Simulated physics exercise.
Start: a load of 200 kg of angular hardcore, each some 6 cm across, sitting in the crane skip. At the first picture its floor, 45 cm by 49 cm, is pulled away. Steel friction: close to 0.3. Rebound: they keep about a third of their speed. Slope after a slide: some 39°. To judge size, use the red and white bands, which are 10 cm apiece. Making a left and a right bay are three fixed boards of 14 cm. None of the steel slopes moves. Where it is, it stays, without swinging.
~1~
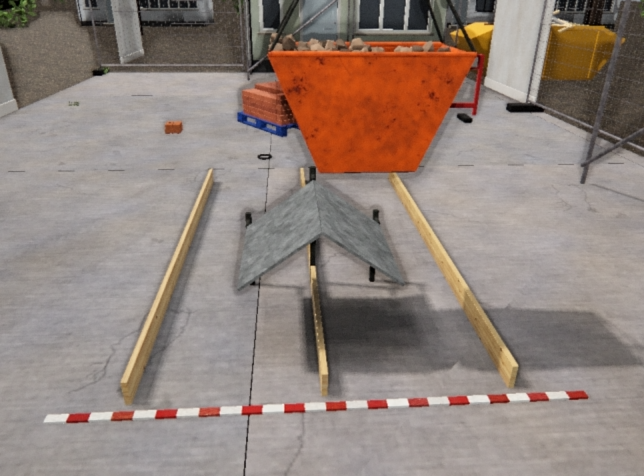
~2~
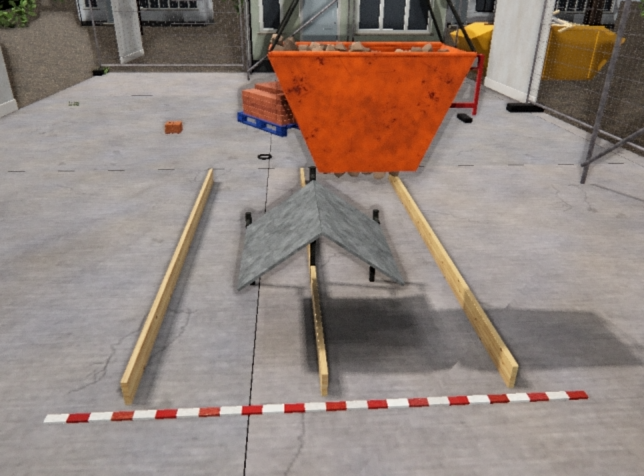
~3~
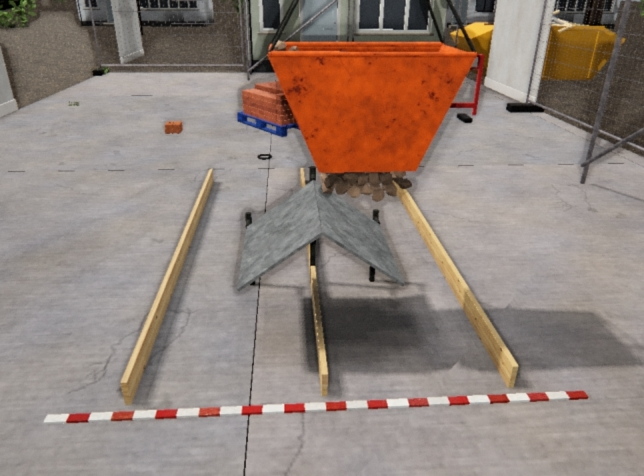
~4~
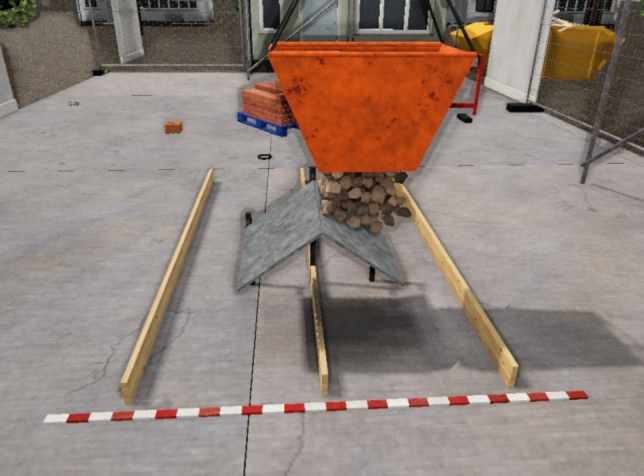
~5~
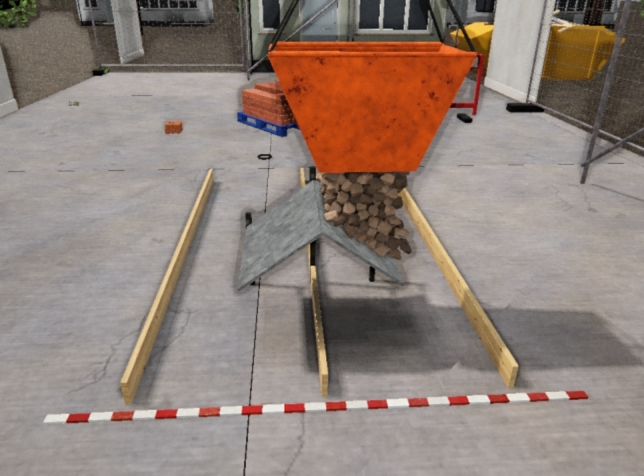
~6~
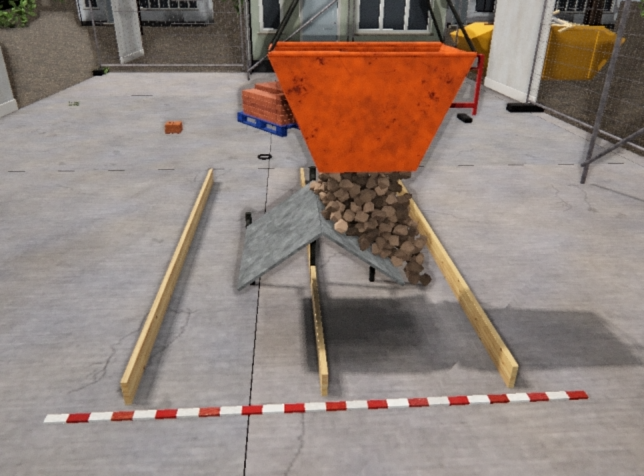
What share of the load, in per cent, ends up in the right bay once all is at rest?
Roughly 90 %.
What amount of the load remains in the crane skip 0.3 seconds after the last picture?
Held: Near 0 %.
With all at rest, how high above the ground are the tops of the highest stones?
Roughly 28 centimetres.
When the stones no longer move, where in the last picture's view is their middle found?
Their centre ends up around (433, 307).
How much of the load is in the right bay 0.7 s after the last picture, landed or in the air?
At that moment: About 90 %.
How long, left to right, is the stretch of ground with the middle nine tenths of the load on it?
Horizontal spread approx 80 cm.
Then, 0.3 s after the last picture, 0 % in the crane skip, 33 % on the steel, 67 % falling or lying in the right bay; the stones farthest right are at (460, 300).
Then, 0.7 s after the last picture, 0 % in the crane skip, 2 % on the steel, 2 % falling or lying in the left bay, 91 % falling or lying in the right bay, 6 % falling or lying right of the bays; the stones farthest right are at (527, 308).
Then, 1.3 s after the last picture, 0 % in the crane skip, 2 % falling or lying in the left bay, 90 % falling or lying in the right bay, 8 % falling or lying right of the bays; the stones farthest right are at (558, 301).
Then, 2.2 s after the last picture, 0 % in the crane skip, 2 % falling or lying in the left bay, 90 % falling or lying in the right bay, 8 % falling or lying right of the bays; the stones farthest right are at (558, 301).
Then, 4.1 s after the last picture, 0 % in the crane skip, 2 % in the left bay, 90 % in the right bay, 8 % right of the bays; the stones farthest right are at (558, 301).
